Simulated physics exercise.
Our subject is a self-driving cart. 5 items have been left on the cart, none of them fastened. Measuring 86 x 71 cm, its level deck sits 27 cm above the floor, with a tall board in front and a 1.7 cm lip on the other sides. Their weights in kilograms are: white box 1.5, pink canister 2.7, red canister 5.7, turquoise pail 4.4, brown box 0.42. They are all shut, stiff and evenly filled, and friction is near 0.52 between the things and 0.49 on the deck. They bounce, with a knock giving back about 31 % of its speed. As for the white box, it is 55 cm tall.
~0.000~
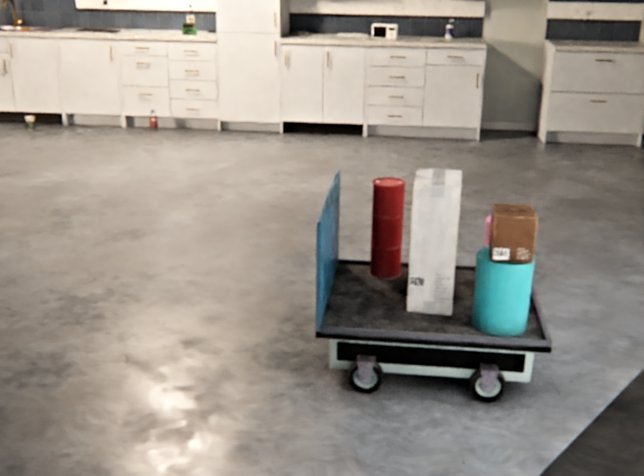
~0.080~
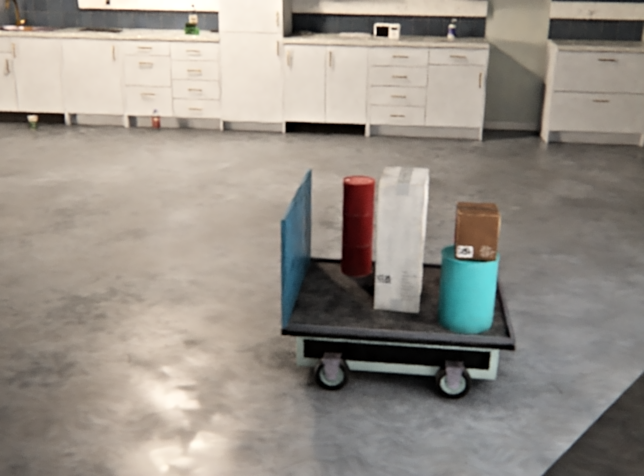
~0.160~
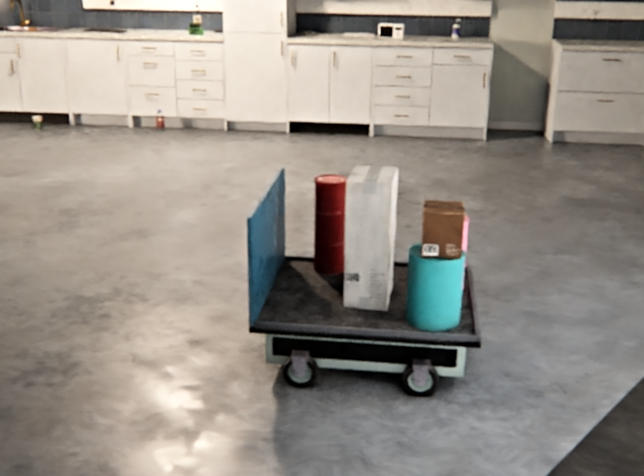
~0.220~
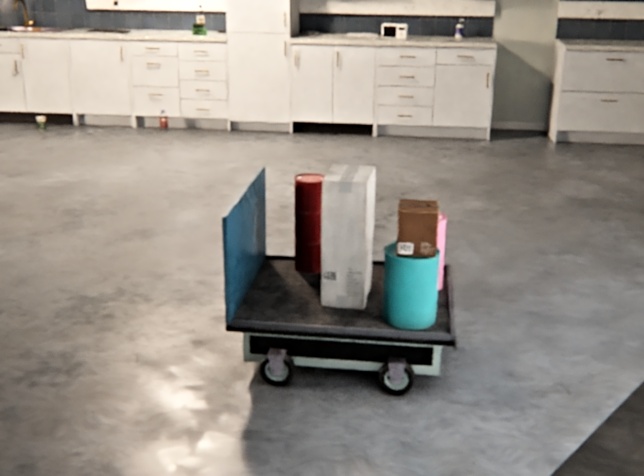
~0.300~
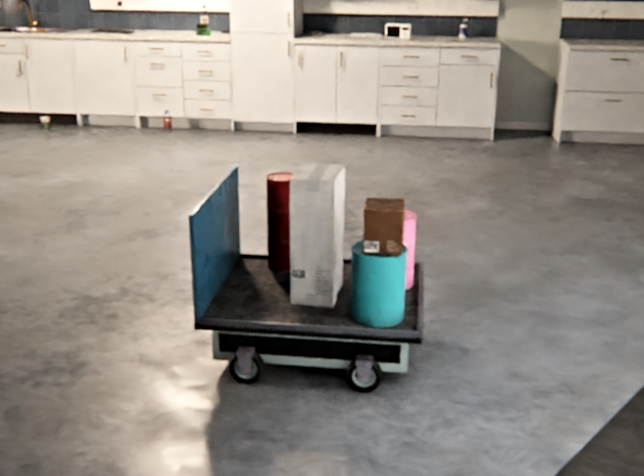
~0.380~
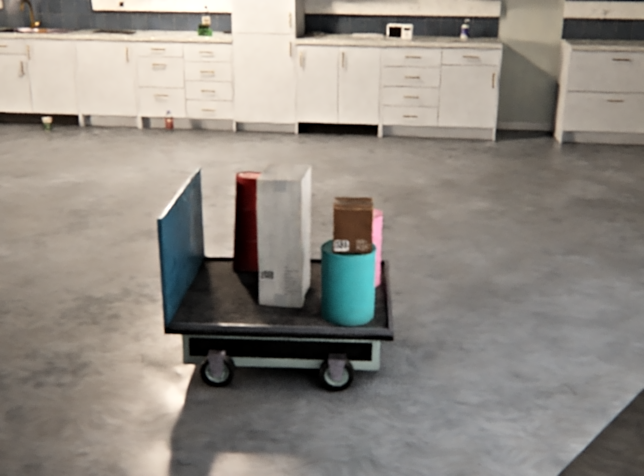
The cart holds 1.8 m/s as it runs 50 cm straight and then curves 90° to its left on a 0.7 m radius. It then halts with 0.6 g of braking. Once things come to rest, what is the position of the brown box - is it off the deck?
The brown box is still in place.
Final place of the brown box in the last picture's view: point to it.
It stops at about (141, 321).
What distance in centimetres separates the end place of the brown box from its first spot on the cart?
Displacement: Approx. 8 cm.
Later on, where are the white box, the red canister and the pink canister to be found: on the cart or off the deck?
The white box ends on the cart; the red canister ends off the deck; the pink canister ends off the deck.
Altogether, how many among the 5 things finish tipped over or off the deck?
It comes to 2.
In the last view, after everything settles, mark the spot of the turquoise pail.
It comes to rest somewhere around (144, 395).
After 0.88 s, 158 cm covered, turned 77°; red canister now off the deck; white box 4° off upright; pink canister moved 10 cm.
After 1.38 s, 217 cm covered, turned 90°, stopped; brown box moved 6 cm near (142, 320); pink canister on its side; white box 15° off upright.
In the end (3.6 s), off the deck, pink canister and red canister; not toppled but over 10 cm from the start, white box; the other 2 under 10 cm from the start. In the last view, brown box near (141, 321).
